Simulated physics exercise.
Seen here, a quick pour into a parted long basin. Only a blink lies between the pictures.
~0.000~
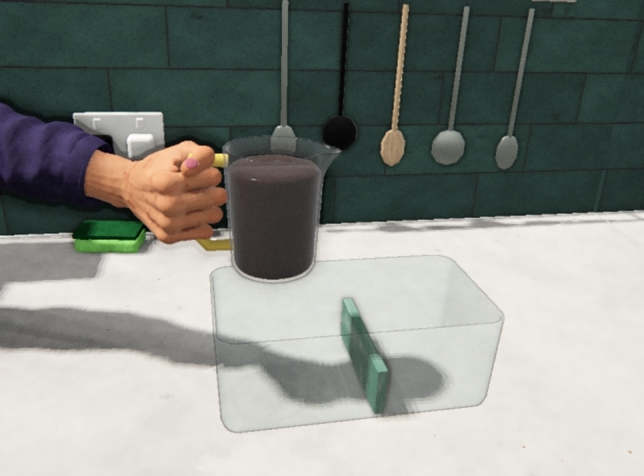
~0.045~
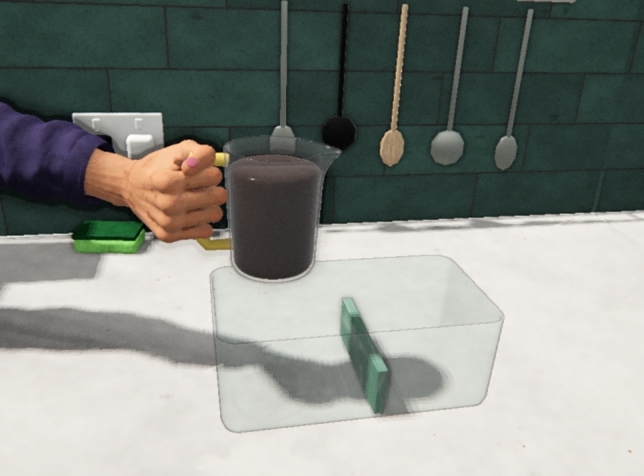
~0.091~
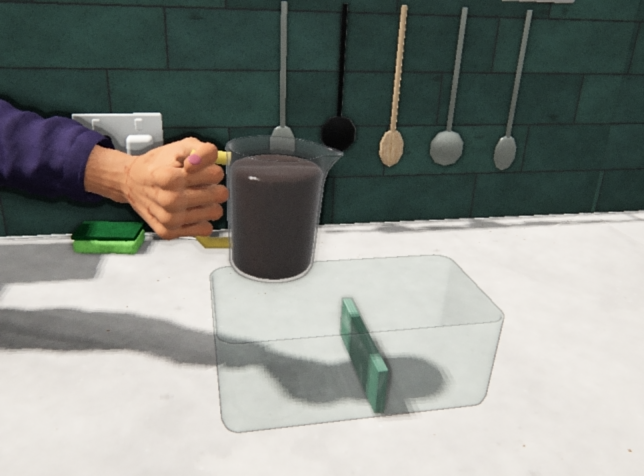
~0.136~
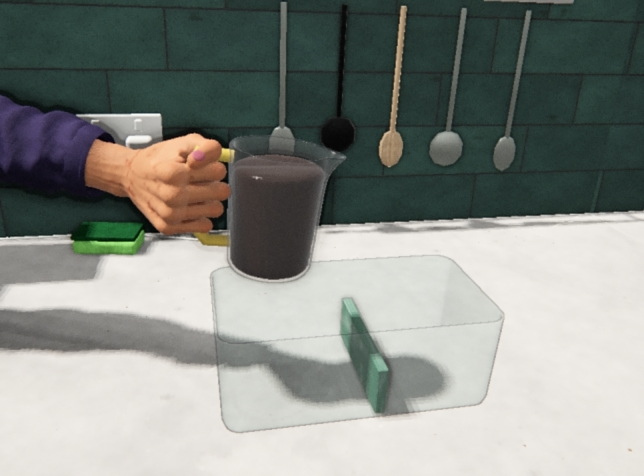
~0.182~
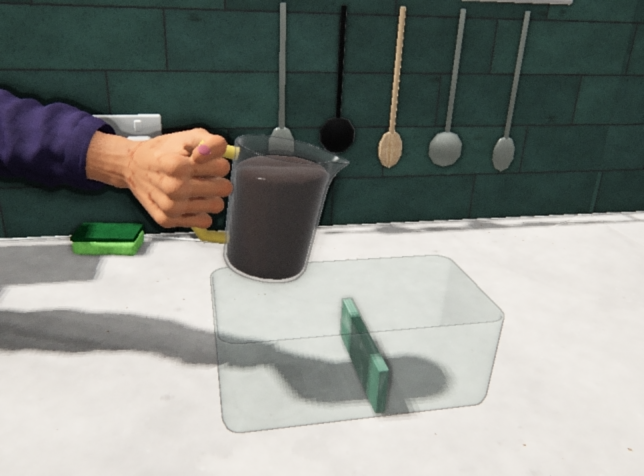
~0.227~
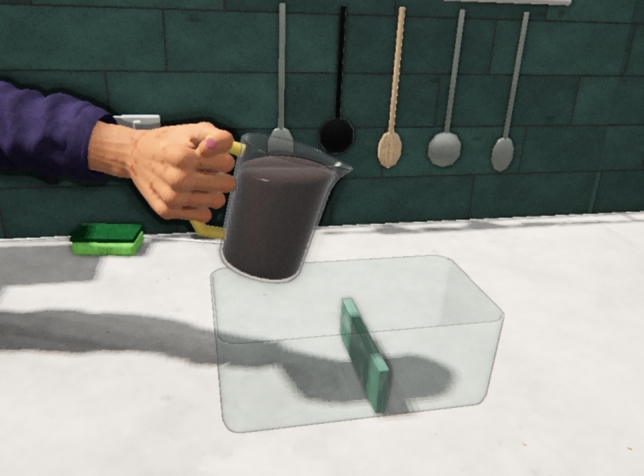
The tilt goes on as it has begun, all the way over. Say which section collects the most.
The right section gets the most.
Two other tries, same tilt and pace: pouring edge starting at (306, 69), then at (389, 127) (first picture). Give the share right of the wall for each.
About 75 and 85 per cent.
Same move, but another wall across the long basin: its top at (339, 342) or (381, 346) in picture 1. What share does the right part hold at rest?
Roughly 95 per cent, and 70 per cent.
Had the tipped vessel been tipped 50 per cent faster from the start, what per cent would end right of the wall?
Close to 90 per cent.
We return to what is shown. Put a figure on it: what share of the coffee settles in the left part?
Close to 10 per cent.
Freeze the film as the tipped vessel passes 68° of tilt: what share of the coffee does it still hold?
Roughly 80 in a hundred.
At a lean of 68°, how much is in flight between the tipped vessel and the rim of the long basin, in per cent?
Roughly 15 in a hundred.
Then, 0.57 s in, the tilt is 68° and 82 per cent is still to pour, 0 is left of the wall and 5 right of it.
Then, 0.83 s in, the tilt is 93° and 40 per cent is still to pour, 1 is left of the wall and 45 right of it.
Then, 1.09 s in, the tilt is 94° and 11 per cent is still to pour, 3 is left of the wall and 82 right of it.
Then, 1.38 s in, the tilt is 94° and 3 per cent is still to pour, 7 is left of the wall and 89 right of it.
Finally, 10 per cent lies left of the wall, 89 right of it and 1 outside.
